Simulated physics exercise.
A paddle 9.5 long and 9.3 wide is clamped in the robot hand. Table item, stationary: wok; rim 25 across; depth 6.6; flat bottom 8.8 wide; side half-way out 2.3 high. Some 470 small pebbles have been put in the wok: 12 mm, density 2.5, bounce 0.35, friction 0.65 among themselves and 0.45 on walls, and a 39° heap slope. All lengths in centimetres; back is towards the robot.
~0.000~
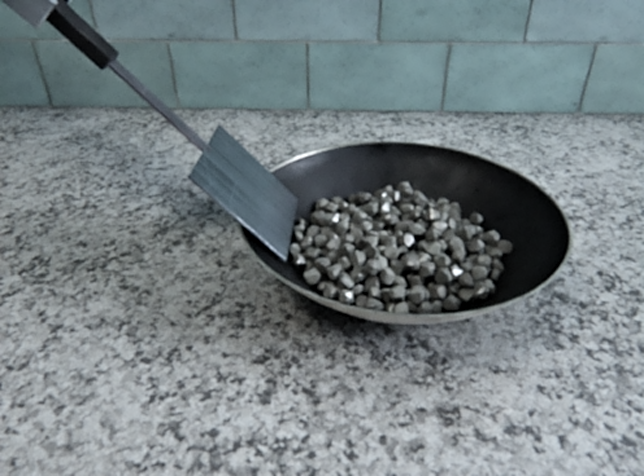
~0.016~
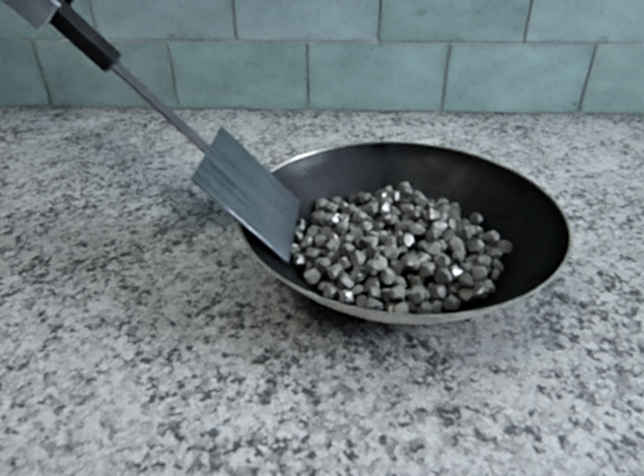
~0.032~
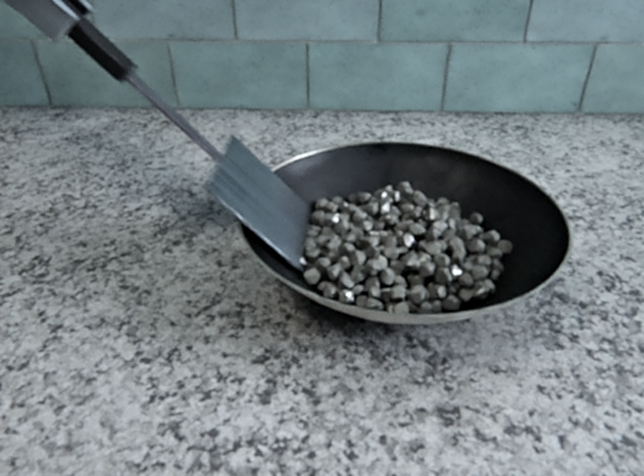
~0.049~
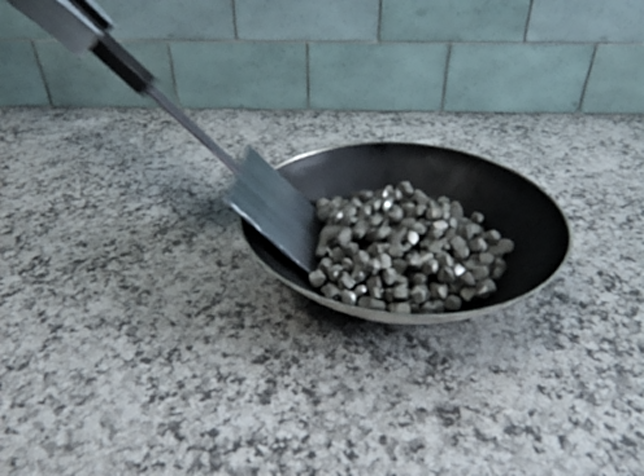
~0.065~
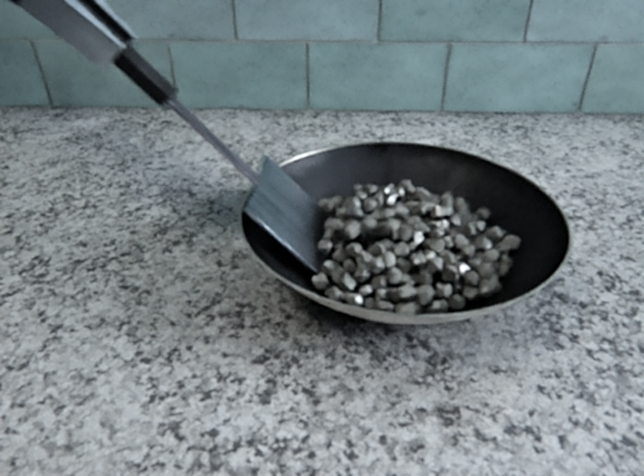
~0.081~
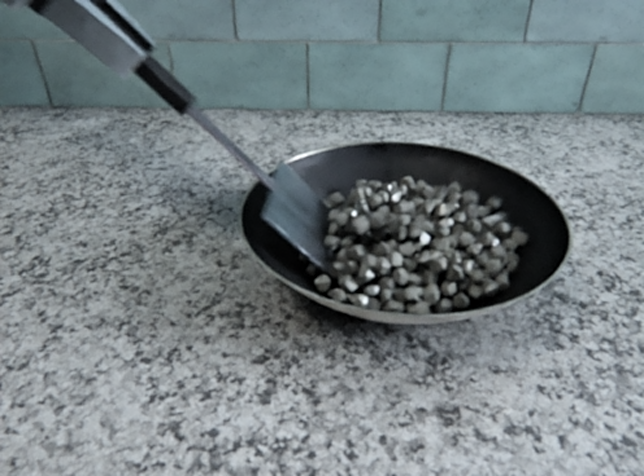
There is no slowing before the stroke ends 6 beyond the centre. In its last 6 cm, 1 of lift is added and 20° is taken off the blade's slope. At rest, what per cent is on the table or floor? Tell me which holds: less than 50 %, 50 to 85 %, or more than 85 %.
Less than 50 % holds.
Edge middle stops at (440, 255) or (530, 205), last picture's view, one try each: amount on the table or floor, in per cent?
Estimates, in order: 5 % and 70 %.
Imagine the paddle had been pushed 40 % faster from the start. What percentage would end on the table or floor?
Estimated share: Some 35 %.
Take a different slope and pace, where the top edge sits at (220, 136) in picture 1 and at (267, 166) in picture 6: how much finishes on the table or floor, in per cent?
25 per cent.
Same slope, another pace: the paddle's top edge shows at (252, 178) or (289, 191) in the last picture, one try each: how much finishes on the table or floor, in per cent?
I'd estimate some 20 and 35 in a hundred.
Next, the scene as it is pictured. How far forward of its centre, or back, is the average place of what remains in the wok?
Some 5.0 cm ahead of the centre.
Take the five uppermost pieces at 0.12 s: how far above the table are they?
Estimated height above table: Approx. 7 cm.
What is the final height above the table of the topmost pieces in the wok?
Close to 9.0 centimetres high.
By 0.12 s, sloping 48°, highest piece 9 above the table; 469 in the wok.
By 0.16 s, sloping 39°, highest piece 9 above the table; 465 in the wok, 4 on the blade or in flight.
By 0.38 s, sloping 28°, highest piece 9 above the table; 341 in the wok, 107 on the table or floor, 21 on the blade or in flight.
By 1.43 s, sloping 28°, highest piece 8 above the table; 339 in the wok, 130 on the table or floor.
Final count, 339 in the wok, 130 on the table or floor. That is 28 % on the table or floor.
